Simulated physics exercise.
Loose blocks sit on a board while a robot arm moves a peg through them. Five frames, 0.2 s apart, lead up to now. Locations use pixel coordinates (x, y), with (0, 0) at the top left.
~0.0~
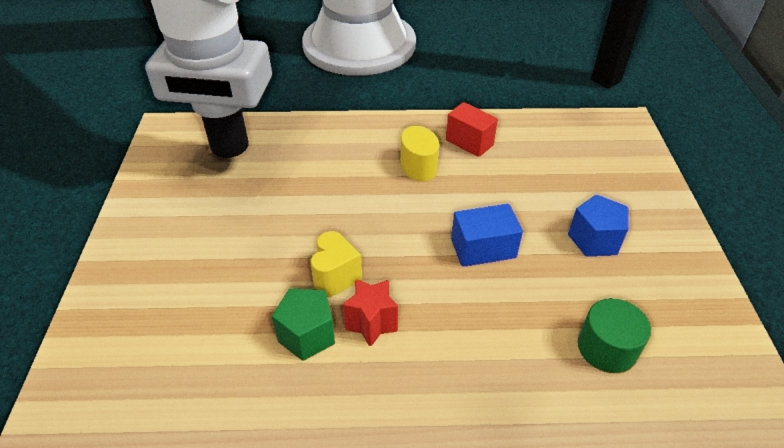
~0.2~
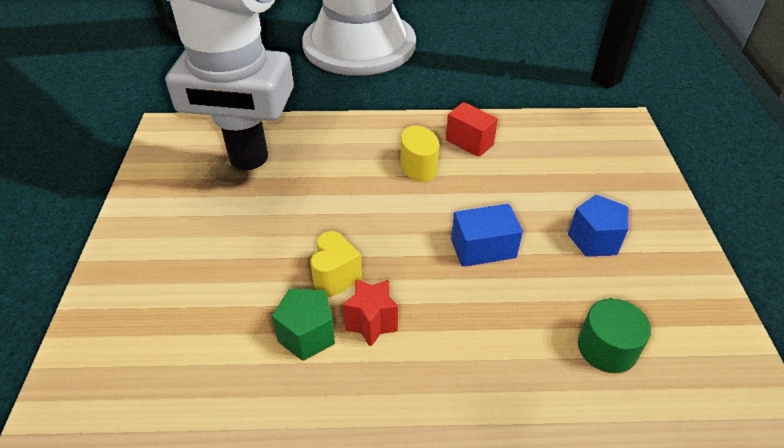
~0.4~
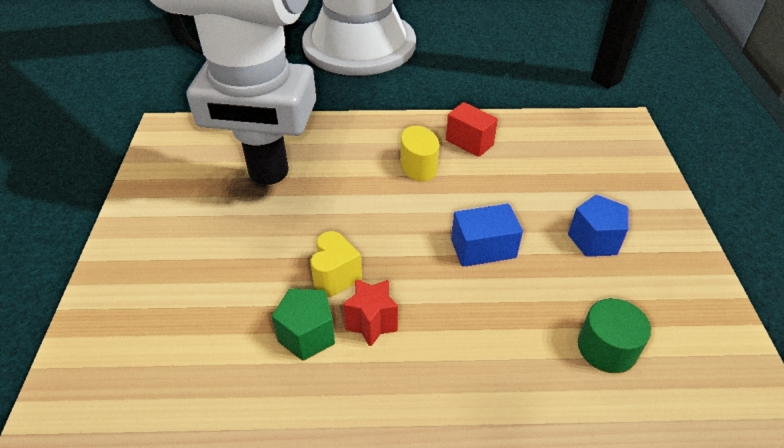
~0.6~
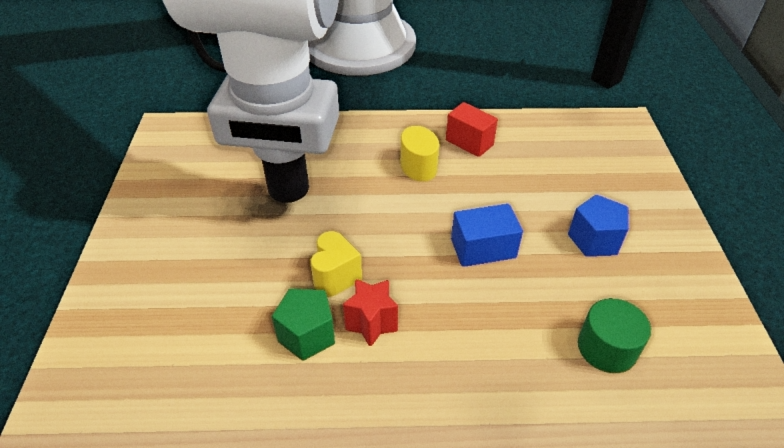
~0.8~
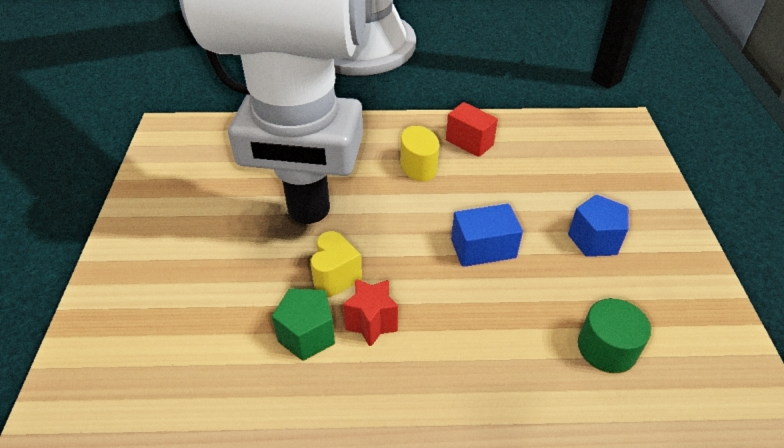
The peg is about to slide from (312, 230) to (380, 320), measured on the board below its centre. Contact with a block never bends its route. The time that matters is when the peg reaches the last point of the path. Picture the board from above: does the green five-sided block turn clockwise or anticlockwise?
Looking down: Clockwise.
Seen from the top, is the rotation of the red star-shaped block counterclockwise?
Yes, I think so.
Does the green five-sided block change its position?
Yes - that is the case.
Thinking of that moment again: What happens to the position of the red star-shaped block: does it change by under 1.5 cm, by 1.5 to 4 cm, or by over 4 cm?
Distance: Above 4 cm.
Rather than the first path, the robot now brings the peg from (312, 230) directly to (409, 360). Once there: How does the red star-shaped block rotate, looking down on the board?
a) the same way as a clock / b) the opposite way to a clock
Correct choice: B.
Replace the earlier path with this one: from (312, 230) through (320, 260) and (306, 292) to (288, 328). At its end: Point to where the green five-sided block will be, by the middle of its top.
At the end it should sit near (299, 347).
What follows on the original path. One third of the way, peg (332, 239); yellow heart (342, 269).
Two thirds of the way, peg (354, 268); green five-sided block (297, 324), turned 40° clockwise; yellow heart (355, 303), turned 30° clockwise; red star-shaped block (389, 331), turned 40° anticlockwise.
At the end, peg (379, 301); green five-sided block (295, 328), turned 50° clockwise; yellow heart (360, 333), turned 80° clockwise; red star-shaped block (402, 354), turned 60° anticlockwise.
